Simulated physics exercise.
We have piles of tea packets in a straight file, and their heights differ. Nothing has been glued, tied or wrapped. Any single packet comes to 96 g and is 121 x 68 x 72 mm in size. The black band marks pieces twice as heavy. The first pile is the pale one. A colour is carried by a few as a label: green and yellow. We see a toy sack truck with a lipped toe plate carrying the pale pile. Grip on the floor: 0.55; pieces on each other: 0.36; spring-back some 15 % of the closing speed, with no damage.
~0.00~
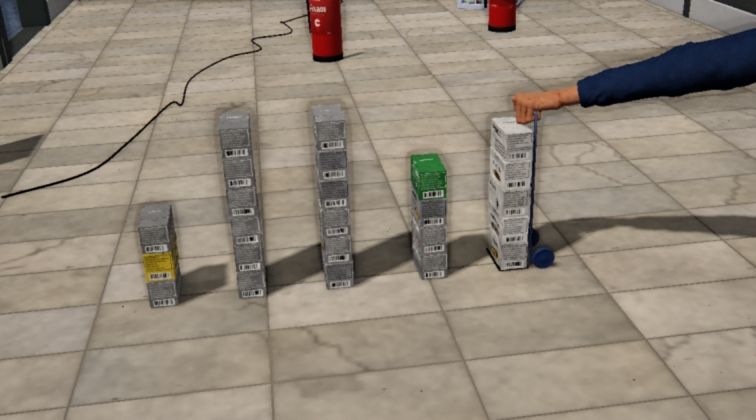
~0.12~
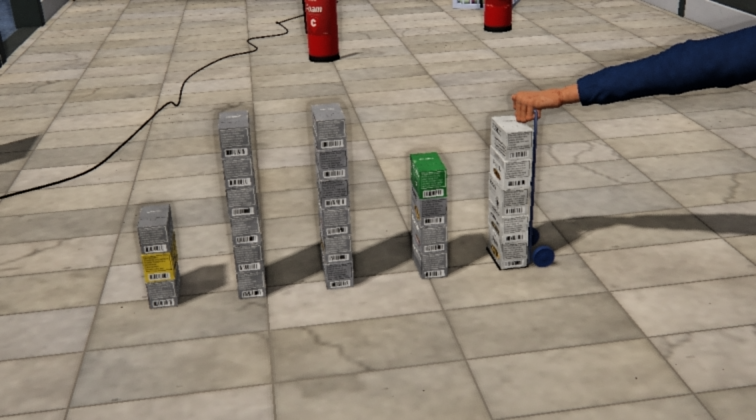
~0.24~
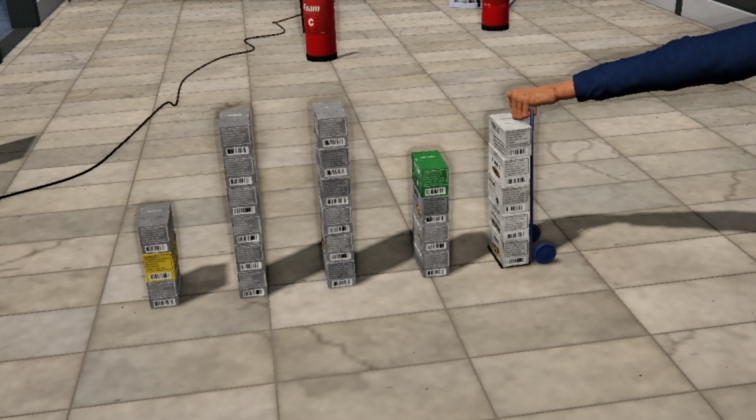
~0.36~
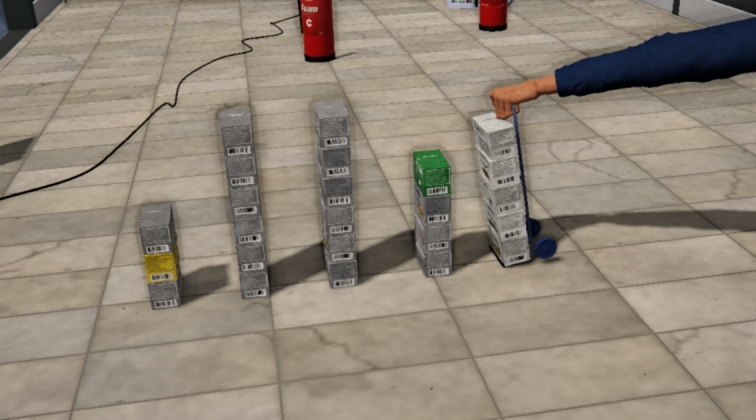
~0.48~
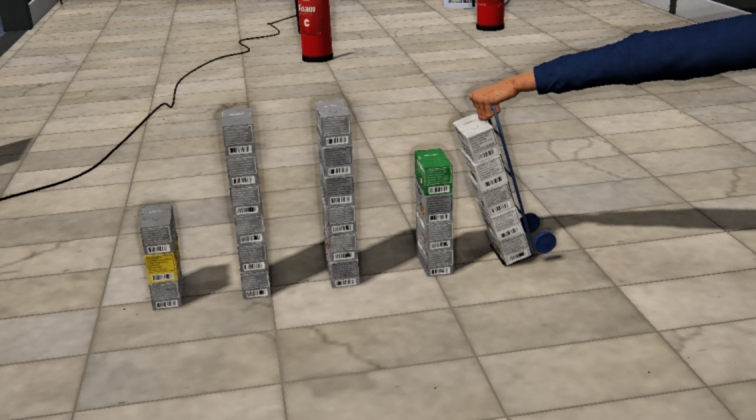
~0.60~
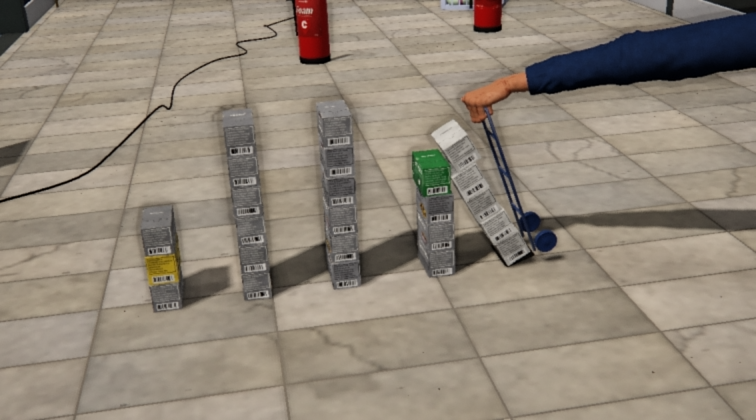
White stack of packets on a small blue hand truck tilting left under a hand, leaning against the neighbouring green-topped stack.
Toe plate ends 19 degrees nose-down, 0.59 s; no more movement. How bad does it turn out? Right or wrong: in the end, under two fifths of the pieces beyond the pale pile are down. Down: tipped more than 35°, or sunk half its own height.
Wrong, it is more than two fifths.
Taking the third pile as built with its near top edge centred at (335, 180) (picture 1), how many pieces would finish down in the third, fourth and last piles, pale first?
You'd get third 3, fourth 5 and last 2.
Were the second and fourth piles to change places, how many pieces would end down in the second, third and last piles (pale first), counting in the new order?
Down tally in the new order: Second = 6, third = 6, last = 2.
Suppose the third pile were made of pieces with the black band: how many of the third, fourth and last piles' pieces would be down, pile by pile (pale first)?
Third: 6; fourth: 6; last: 3.
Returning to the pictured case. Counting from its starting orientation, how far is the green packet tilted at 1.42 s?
Some 50°.
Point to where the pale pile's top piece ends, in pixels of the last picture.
The top piece finishes near (371, 223).
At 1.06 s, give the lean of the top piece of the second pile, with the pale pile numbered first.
About 0°.
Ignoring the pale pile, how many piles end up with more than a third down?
4 altogether.
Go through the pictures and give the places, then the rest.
In the first frame (we follow the side turned to the camera; the camera moves round a little), truck frame (535, 145) 0° forward; yellow packet (159, 268); green packet (433, 186); no other piece has moved.
Truck frame (535, 144) 0° forward; yellow packet (158, 268), in the second frame.
Truck frame (532, 141) 2° forward; yellow packet (159, 268), in the third frame.
Truck frame (518, 139) 9° forward, top of the pale pile leaning 9°; yellow packet (160, 268); no other piece has moved, in the fourth frame.
Truck frame (502, 138) 16° forward, top of the pale pile leaning 17°; green packet (439, 181); no other piece has moved, in the fifth frame.
Truck frame (497, 140) 19° forward, top of the pale pile leaning 30°; green packet (437, 182) displaced 9 mm; yellow packet (162, 270); one has shifted, in the sixth frame.
Around 0.82 s, 5 of the pale pile down; none of the 19 other packets down, 4 disturbed; green packet tipped 20°.
Around 1.06 s, 5 of the pale pile down; 4 of the 19 other packets down; green packet tipped 4°, 6 cm lower.
Around 1.42 s, 5 of the pale pile down; 10 of the 19 other packets down; green packet tipped 47°, 15 cm lower.
Around 1.74 s, 5 of the pale pile down; 18 of the 19 other packets down; yellow packet tipped 72°, 7 cm lower; green packet tipped 46°, 15 cm lower.
Finally (2.7 s), 5 of the pale pile down; 18 of the 19 other packets down; yellow packet on its side; green packet tipped 41°, 16 cm lower. That is 95 per cent. Seen by the last camera, middles, yellow packet near (96, 295), green packet near (302, 248).
